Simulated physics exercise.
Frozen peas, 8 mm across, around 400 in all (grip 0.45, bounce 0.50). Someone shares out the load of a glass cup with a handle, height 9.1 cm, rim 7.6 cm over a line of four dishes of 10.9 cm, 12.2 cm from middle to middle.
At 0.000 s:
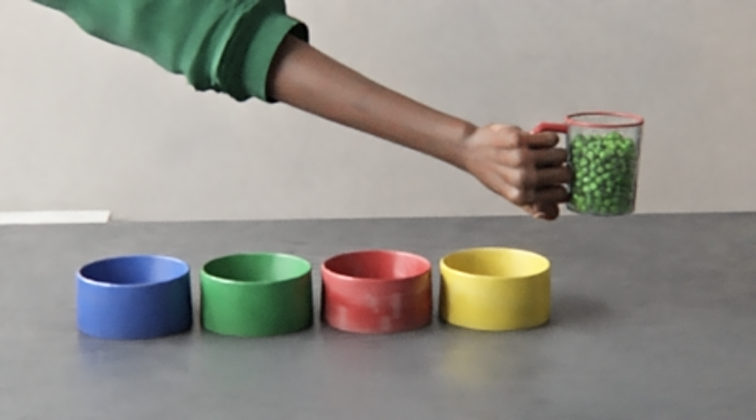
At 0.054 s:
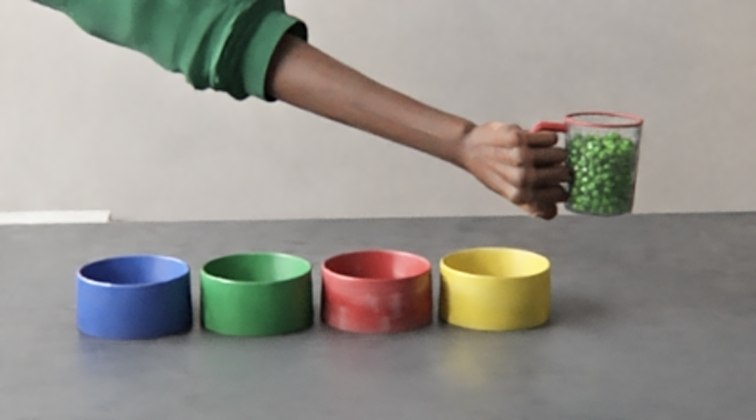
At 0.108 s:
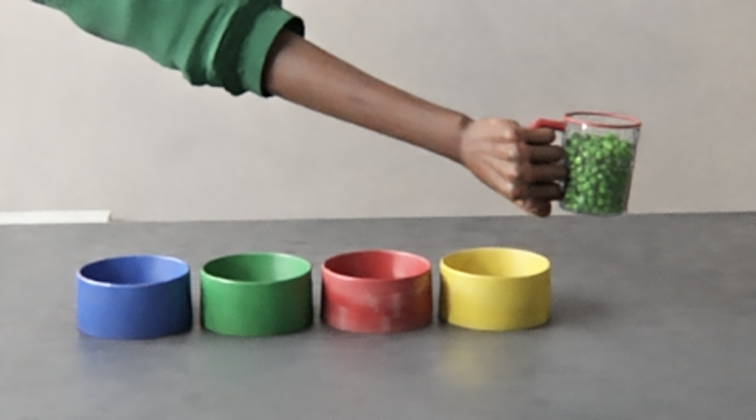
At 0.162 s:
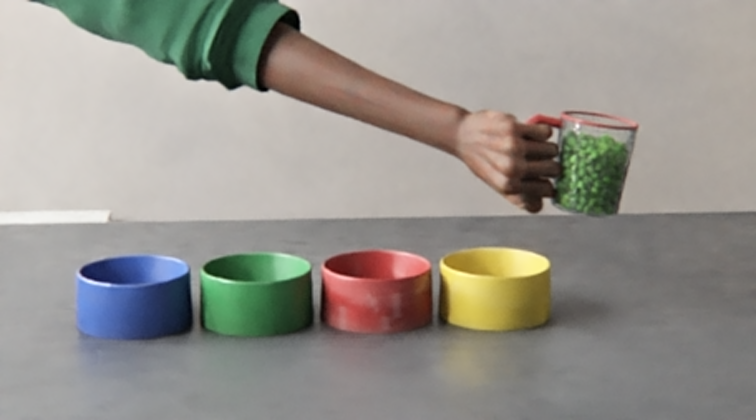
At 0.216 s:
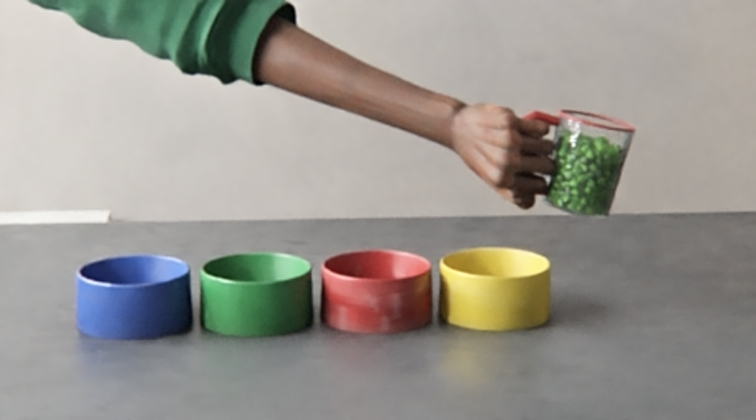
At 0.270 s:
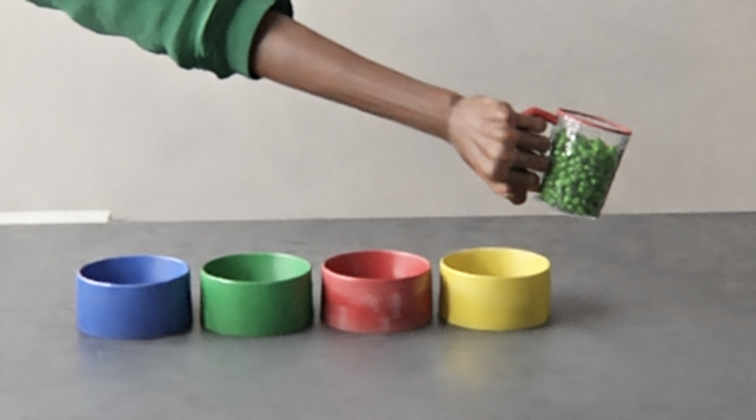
On a grey tabletop, behind a row of blue, green, red and yellow dishes, a hand in a green sleeve held up a clear cup of green peas, then moved it slightly left while tilting it rightward.
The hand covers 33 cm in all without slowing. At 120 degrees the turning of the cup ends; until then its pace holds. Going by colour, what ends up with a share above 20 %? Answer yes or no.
Red: No, blue: No, green: No, yellow: Yes, counter: No.
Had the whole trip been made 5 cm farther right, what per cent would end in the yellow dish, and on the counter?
Yellow 60; counter 40.
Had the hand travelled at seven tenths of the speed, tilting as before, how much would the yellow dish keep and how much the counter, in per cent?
In that case yellow 60, counter 40.
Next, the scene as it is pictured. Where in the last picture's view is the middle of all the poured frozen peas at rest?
Near (492, 292).
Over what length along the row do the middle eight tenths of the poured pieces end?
Some 6 cm.
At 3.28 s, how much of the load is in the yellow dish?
Near 100 per cent so far.
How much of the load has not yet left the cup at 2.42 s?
Some 0 per cent of the load.
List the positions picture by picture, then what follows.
Cup at (602, 164), tilt 0 degrees, lip at (641, 119), moved 0.0 cm; middle of the pieces at (602, 175); yellow dish at (495, 263); red dish at (377, 266); green dish at (256, 268); blue dish at (134, 270), in the first picture.
Cup at (601, 164), tilt 1 degrees, lip at (641, 120), moved 0.1 cm; middle of the pieces at (600, 175), in the second picture.
Cup at (597, 164), tilt 4 degrees, lip at (639, 122), moved 0.5 cm; middle of the pieces at (596, 175), in the third picture.
Cup at (592, 164), tilt 8 degrees, lip at (636, 125), moved 1.1 cm; middle of the pieces at (590, 175), in the fourth picture.
Cup at (586, 164), tilt 12 degrees, lip at (633, 128), moved 1.7 cm; middle of the pieces at (583, 175), in the fifth picture.
Cup at (580, 165), tilt 16 degrees, lip at (629, 131), moved 2.3 cm; middle of the pieces at (577, 175); yellow dish at (495, 263); red dish at (377, 266); green dish at (256, 268); blue dish at (134, 270). Its pace works out near 75 degrees a second; the hand travels 11 cm a second, in the sixth picture.
After 1.56 s, tilt 114 degrees; cup holds 60 %, yellow 30 %.
After 2.42 s, tilt 120 degrees; cup holds 0 %, yellow 100 %.
Then, at 3.28 s, tilt 120 degrees; cup holds 0 %, yellow 100 %.
At rest (3.6 s), red 0 %, blue 0 %, green 0 %, yellow 100 %, counter 0 %.
